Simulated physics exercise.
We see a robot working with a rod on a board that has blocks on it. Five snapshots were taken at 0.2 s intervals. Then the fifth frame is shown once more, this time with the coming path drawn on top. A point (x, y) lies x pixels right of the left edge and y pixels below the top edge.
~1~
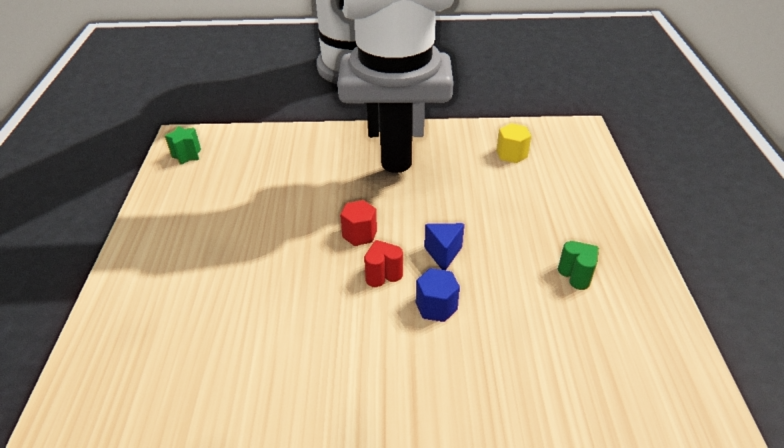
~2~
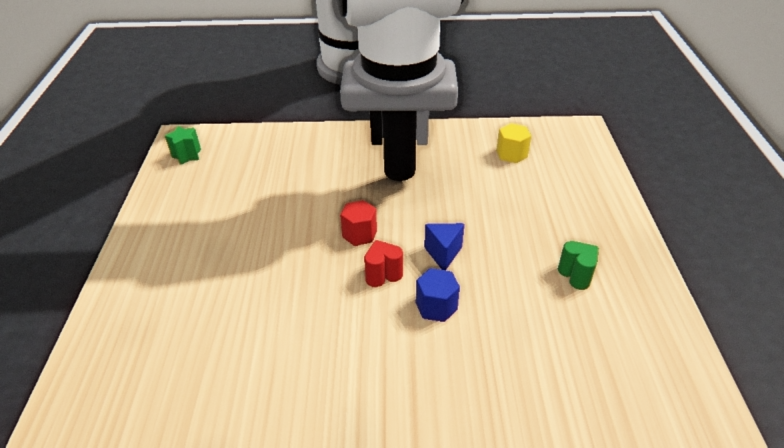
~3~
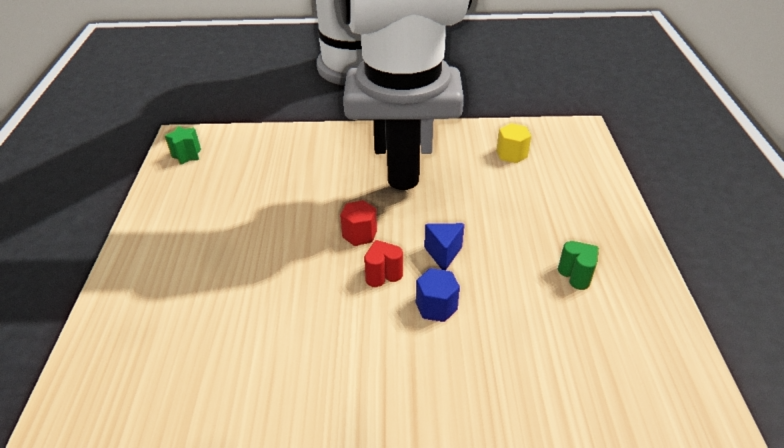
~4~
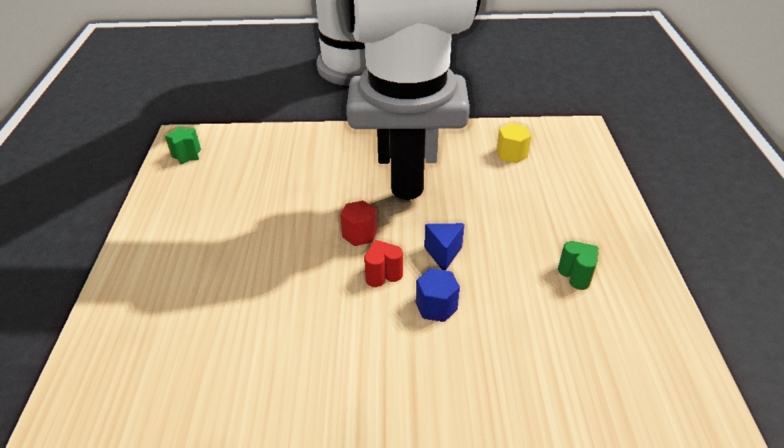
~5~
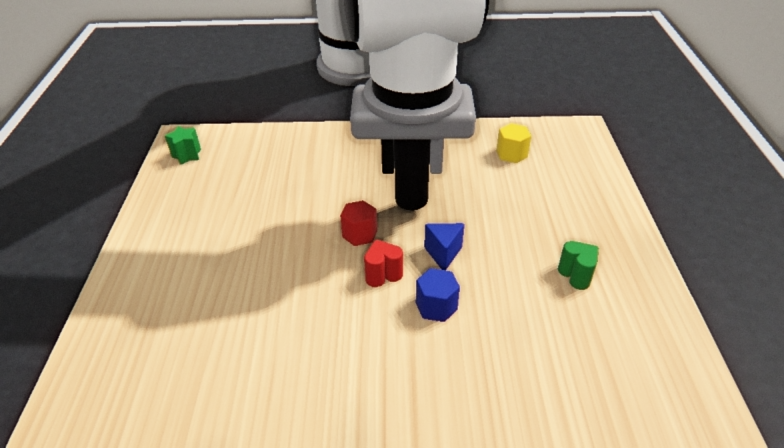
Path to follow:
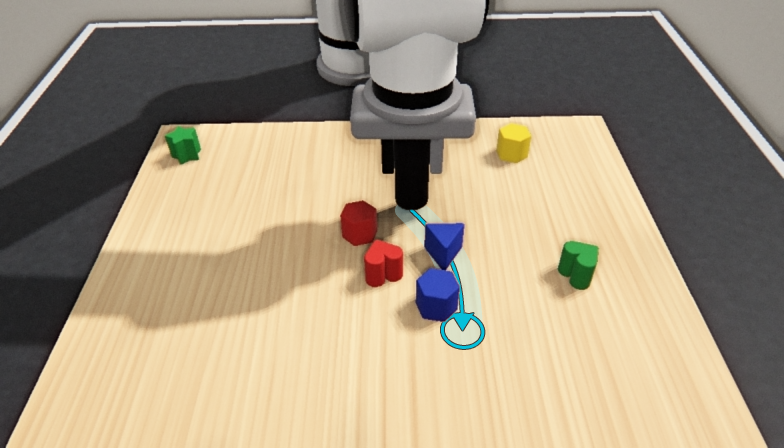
A grey and white robot arm holding a black rod reaches over a pale wooden board, seen from a fixed, raised view facing the arm. Red and blue blocks cluster near the middle, with a green star at upper left, a yellow block at upper right and a green piece at right. The rod glides slowly forward and slightly right, nearing the cluster, while every block stays still.
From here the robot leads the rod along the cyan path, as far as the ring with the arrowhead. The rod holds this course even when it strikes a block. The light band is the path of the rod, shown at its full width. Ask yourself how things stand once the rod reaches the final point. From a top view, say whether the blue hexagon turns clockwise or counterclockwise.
Clockwise, from overhead.
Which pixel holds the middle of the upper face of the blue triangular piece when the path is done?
Close to (496, 328).
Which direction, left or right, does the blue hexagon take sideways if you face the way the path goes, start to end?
Moves right.
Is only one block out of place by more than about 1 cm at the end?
No, that is not what happens.
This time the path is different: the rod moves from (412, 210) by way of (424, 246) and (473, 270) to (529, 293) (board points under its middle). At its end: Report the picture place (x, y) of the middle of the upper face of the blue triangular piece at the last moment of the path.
In the picture, that point is around (570, 277).
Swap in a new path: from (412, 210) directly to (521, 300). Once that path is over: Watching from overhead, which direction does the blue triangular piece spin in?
Rotation: Clockwise.
Drawn move, from (412, 210) via (440, 242) and (458, 282), ending at (463, 331).
On the path given first. One third of the way, rod at (441, 232); blue triangular piece at (453, 241).
Two thirds of the way, rod at (460, 273); blue hexagon at (436, 288), turned 20° clockwise; blue triangular piece at (478, 285).
At the end, rod at (464, 320); red hexagon still; blue hexagon at (422, 315), turned 105° clockwise; blue triangular piece at (496, 328), turned 60° anticlockwise.
